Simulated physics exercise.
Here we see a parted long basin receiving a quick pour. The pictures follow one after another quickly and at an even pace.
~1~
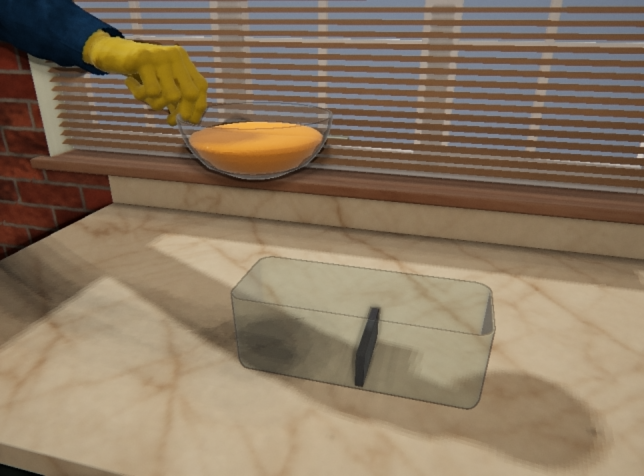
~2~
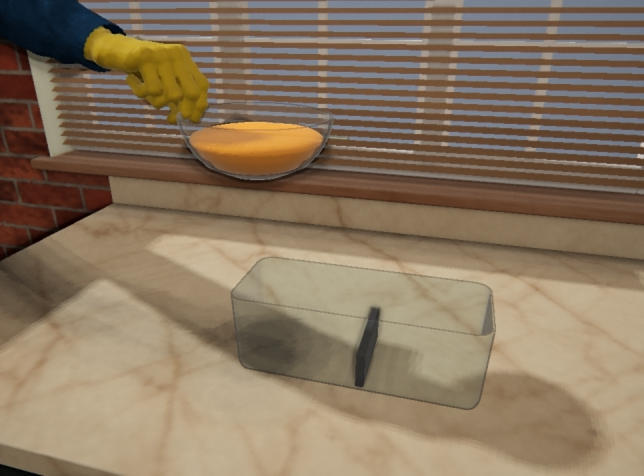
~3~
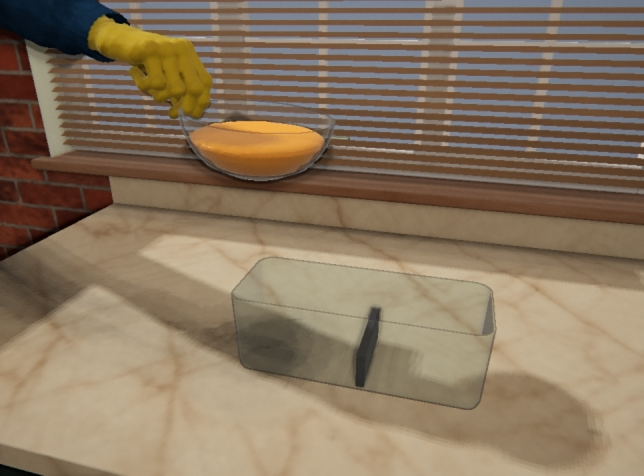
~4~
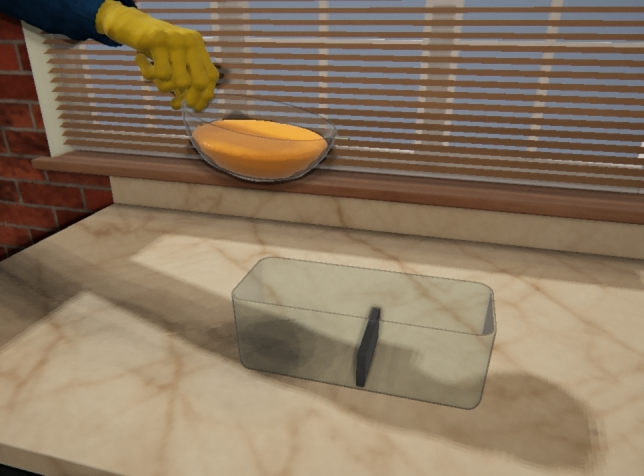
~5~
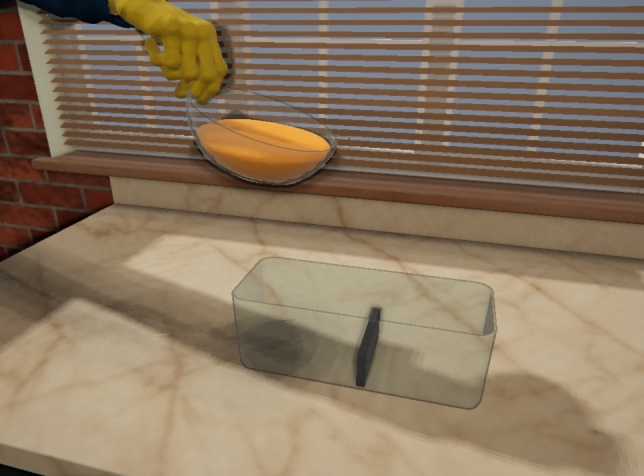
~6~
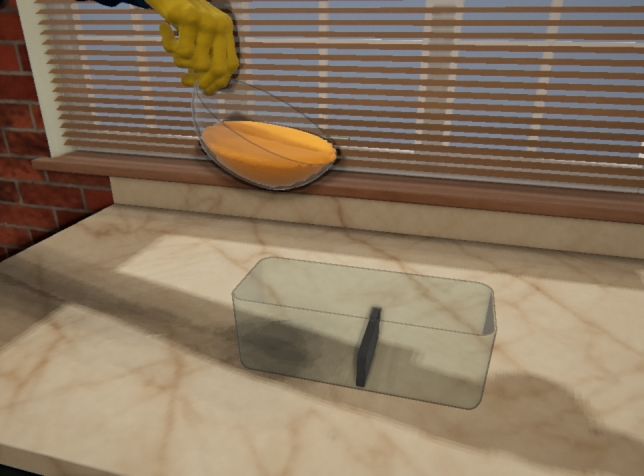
A yellow-gloved hand gradually tilts a clear bowl of orange liquid to the right.
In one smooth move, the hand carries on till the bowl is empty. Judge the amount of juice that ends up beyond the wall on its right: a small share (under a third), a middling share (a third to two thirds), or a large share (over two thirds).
A middling share.
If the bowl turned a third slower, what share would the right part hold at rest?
About 50 in a hundred.
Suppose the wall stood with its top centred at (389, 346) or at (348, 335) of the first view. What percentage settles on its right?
In order, near 20 and 65 in a hundred.
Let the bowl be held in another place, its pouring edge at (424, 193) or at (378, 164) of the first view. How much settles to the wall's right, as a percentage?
Start one gives some 75 %, start two some 65 %.
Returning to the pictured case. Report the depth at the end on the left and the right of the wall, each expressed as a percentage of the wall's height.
The left reaches some 30 %, the right about 30 %.
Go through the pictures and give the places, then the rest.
In the first picture, tilt 0°; pouring edge (329, 120); surface from (198, 130) to (323, 138); the long basin's rim runs from (246, 276) to (492, 310); the wall's top is at (368, 331).
In the second picture, tilt 1°; pouring edge (330, 122); surface from (198, 130) to (324, 140).
In the third picture, tilt 5°; pouring edge (332, 128); surface from (200, 128) to (325, 142).
In the fourth picture, tilt 12°; pouring edge (334, 137); surface from (202, 124) to (327, 146).
In the fifth picture, tilt 20°; pouring edge (334, 149); surface from (206, 123) to (331, 150).
In the sixth picture, tilt 30°; pouring edge (332, 162); surface from (211, 125) to (331, 153); 1 per cent is over the edge.
A moment on, the bowl is tipped on its side and 11 per cent is still to pour, 4 is left of the wall and 17 right of it.
Next, the bowl is tipped on its side and 0 per cent is still to pour, 43 is left of the wall and 44 right of it.
Then the bowl is tipped on its side and 0 per cent is still to pour, 48 is left of the wall and 41 right of it.
Later the bowl is tipped on its side and 0 per cent is still to pour, 49 is left of the wall and 42 right of it.
Finally, 49 per cent lies left of the wall, 42 right of it and 9 outside.
